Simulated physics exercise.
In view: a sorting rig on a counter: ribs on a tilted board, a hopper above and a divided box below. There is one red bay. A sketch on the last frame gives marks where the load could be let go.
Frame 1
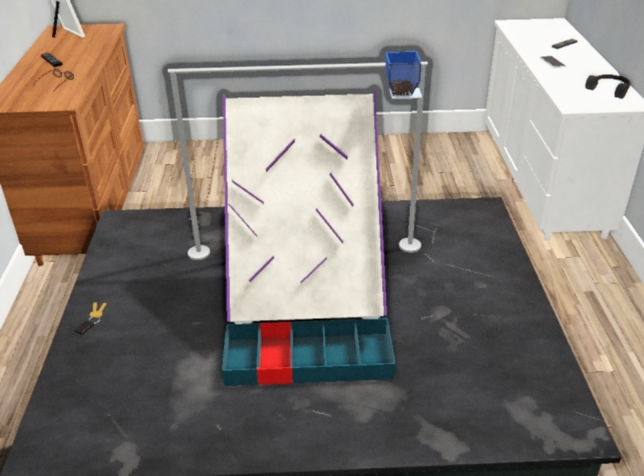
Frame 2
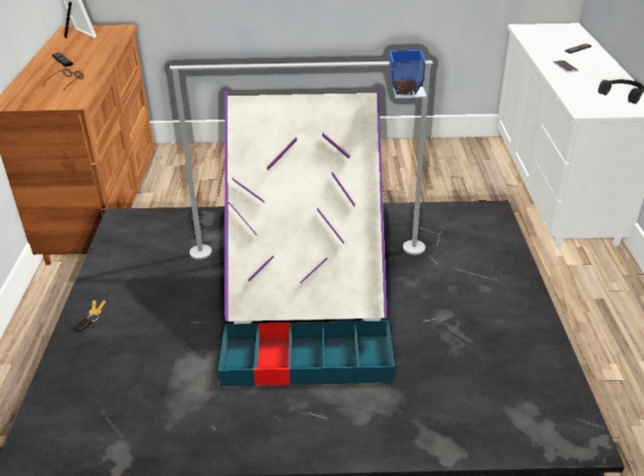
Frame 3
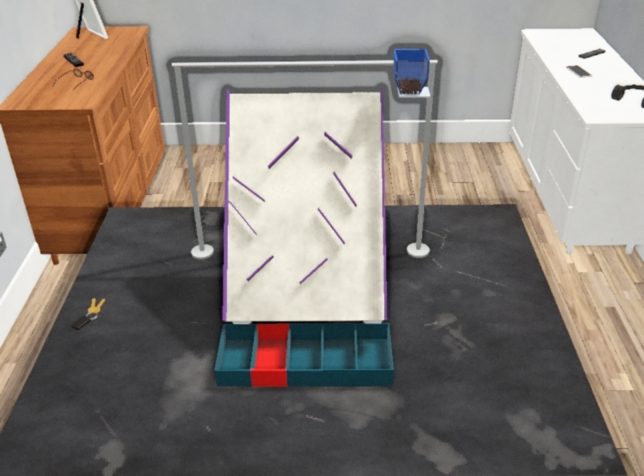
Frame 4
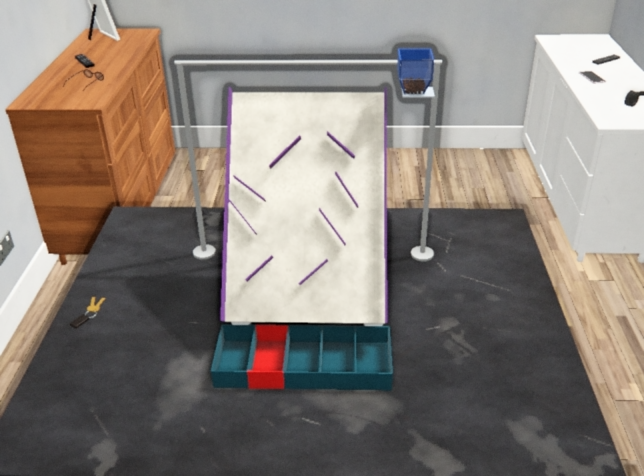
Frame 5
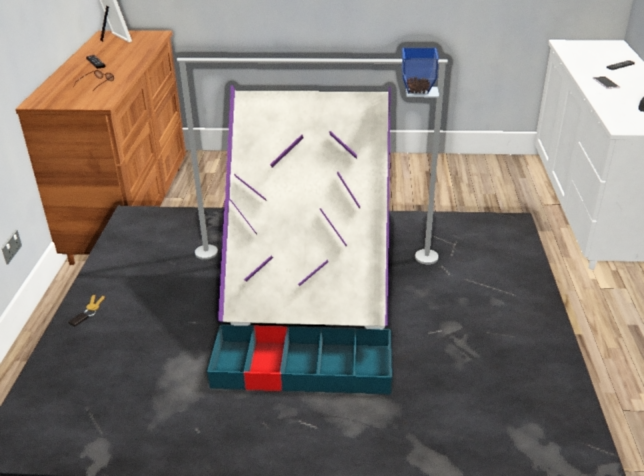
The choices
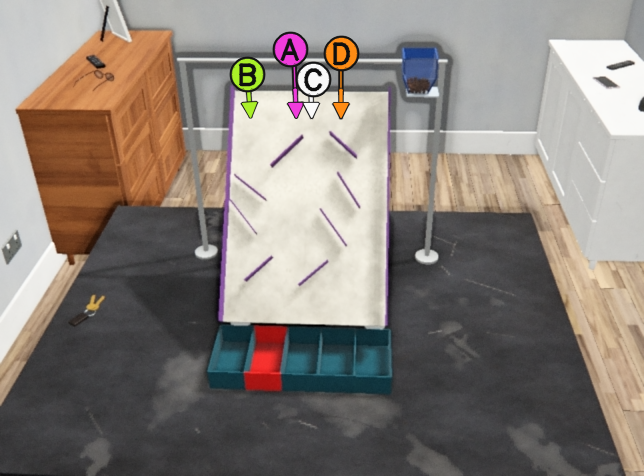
On a dark counter in a room, a tilted ribbed board stands below a blue hopper as the view shifts slightly sideways.
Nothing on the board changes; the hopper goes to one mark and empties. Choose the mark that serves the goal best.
Best: B.
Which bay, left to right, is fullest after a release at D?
It is the fifth one.
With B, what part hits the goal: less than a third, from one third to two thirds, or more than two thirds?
From one third to two thirds.
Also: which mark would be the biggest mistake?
That would be D.
On the marked copy, mark A meets the board at (296, 112); mark B meets the board at (250, 112); mark C meets the board at (311, 112); mark D meets the board at (340, 112).
If A is chosen, close to a third in the red bay, close to half in other bays, only a few outside the box.
If B is chosen, close to half in the red bay, close to half in other bays, only a few held on the board.
If C is chosen, close to a third in the red bay, close to two thirds in other bays, only a few outside the box.
If D is chosen, a small share in the red bay, the bulk in other bays, a small share outside the box.
